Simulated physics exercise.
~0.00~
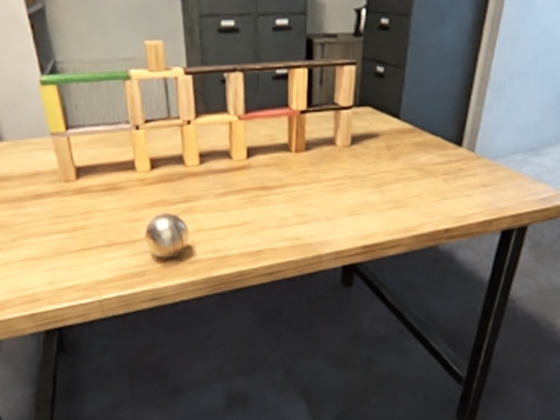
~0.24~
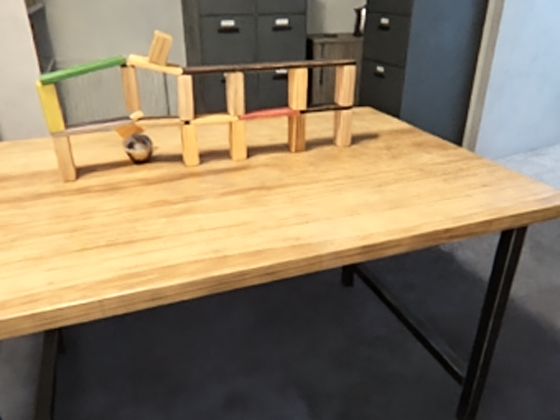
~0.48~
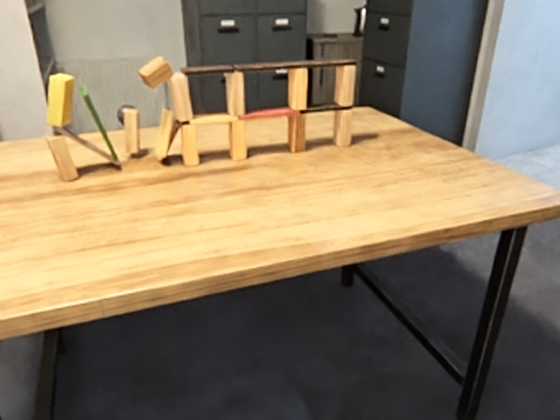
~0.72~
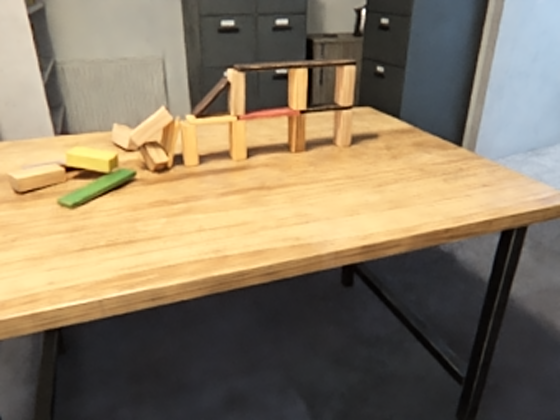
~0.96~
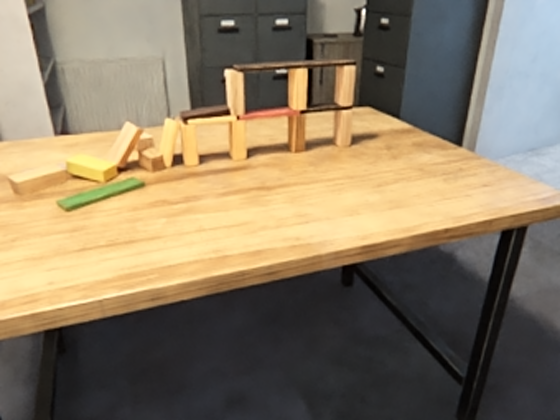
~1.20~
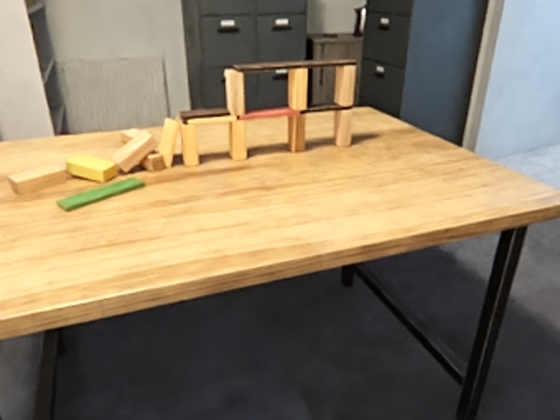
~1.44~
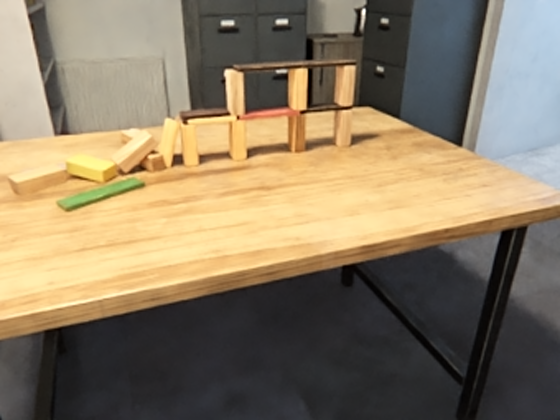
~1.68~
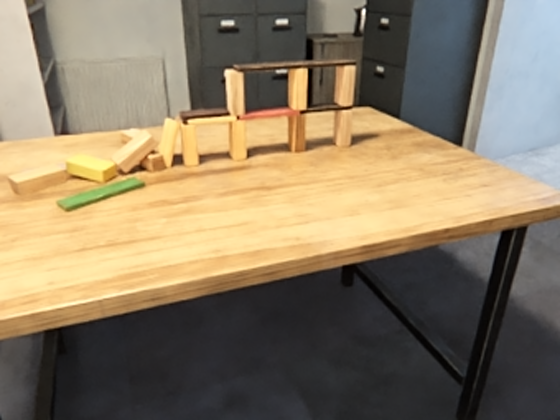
Steel ball rolling into a two-storey wooden block structure, toppling its left end with the yellow post, while the right side stands.
